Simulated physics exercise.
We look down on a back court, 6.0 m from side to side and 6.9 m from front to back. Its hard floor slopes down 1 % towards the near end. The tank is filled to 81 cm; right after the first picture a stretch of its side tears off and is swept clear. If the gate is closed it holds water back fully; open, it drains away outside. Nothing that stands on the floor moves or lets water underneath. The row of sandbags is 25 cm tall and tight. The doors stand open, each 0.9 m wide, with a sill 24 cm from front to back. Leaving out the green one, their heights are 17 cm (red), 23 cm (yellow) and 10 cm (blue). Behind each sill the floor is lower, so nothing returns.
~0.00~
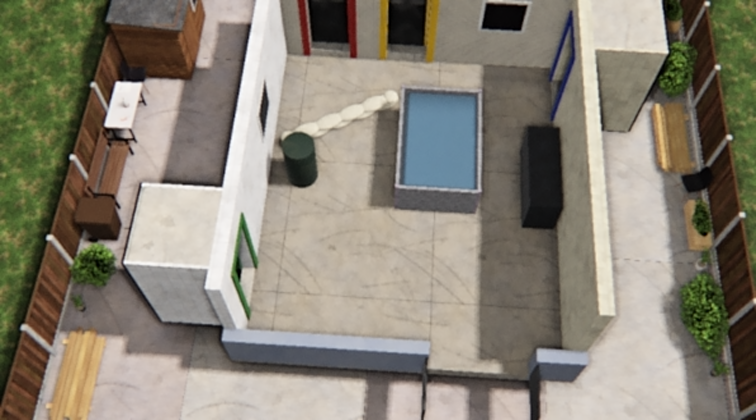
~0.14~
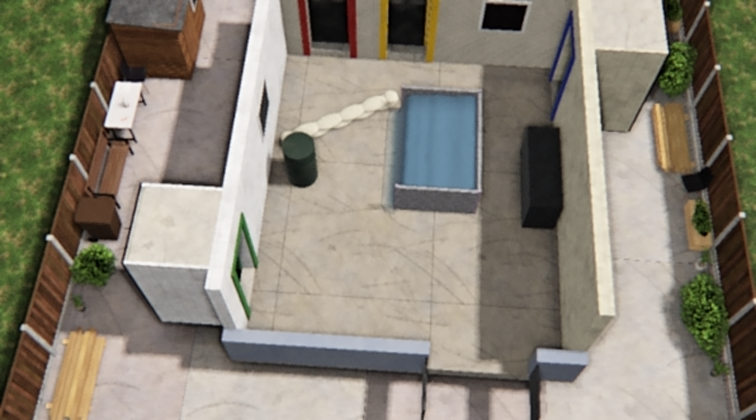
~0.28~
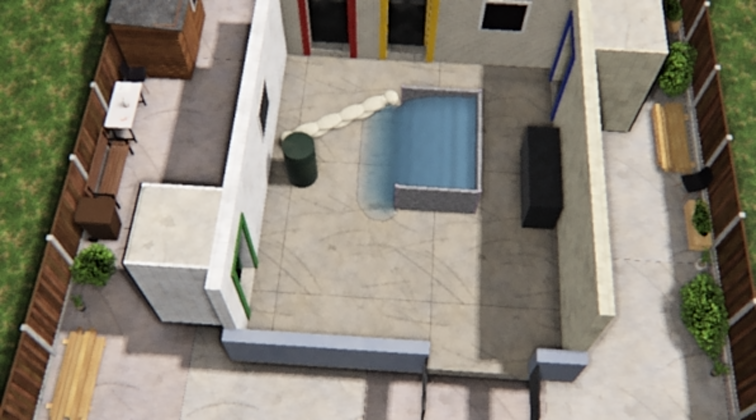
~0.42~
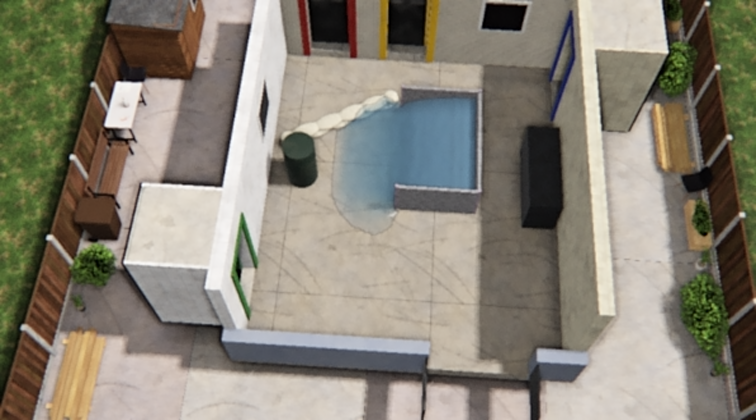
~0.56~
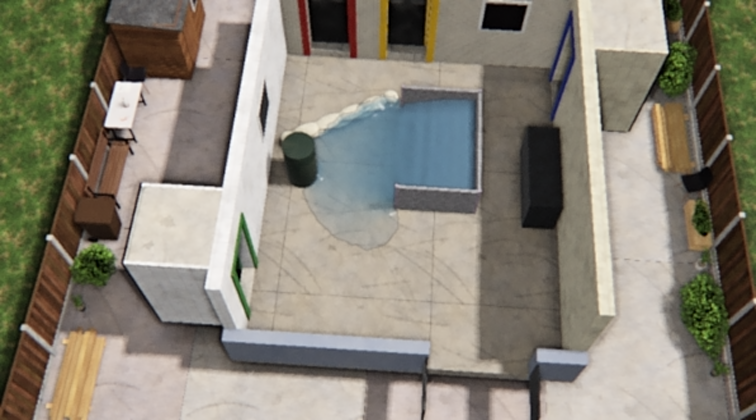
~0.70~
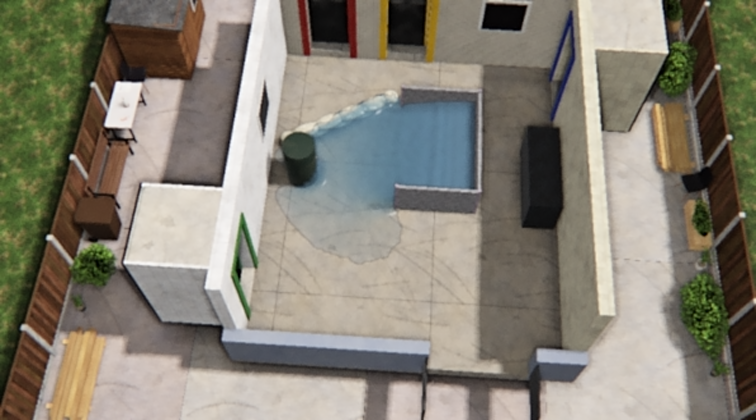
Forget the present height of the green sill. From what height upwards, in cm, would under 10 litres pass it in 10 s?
About 22 cm.
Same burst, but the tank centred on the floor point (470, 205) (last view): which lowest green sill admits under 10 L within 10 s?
About 24 cm.
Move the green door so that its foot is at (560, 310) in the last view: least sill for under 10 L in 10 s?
About 16 cm.
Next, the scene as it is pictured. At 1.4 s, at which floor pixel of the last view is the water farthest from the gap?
At about (254, 282).
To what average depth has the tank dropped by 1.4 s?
About 29 cm.
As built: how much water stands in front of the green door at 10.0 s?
About 9.0 cm.
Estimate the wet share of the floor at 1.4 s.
About 35 per cent.
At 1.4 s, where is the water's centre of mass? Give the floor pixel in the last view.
Around (368, 165).
After 1.4 s water covers 35 % of the floor, deepest (60 cm) near (273, 156); it has not reached the green door.
After 3.0 s water covers 50 % of the floor, deepest (40 cm) near (264, 345); 13 cm at the green door, 34 litres in over its 7 cm sill.
After 10.0 s water covers 95 % of the floor, deepest (12 cm) near (561, 365); 9 cm at the green door, 194 litres in over its 7 cm sill.
At the green door as built, the water arrived by 1.5 s and peaked near 19 cm at 3.4 s.
With a sill of 19 cm, 22 litres would have come in within the 10 s; with 25.5 cm, 4 litres. So under 10 litres takes about 22 cm.
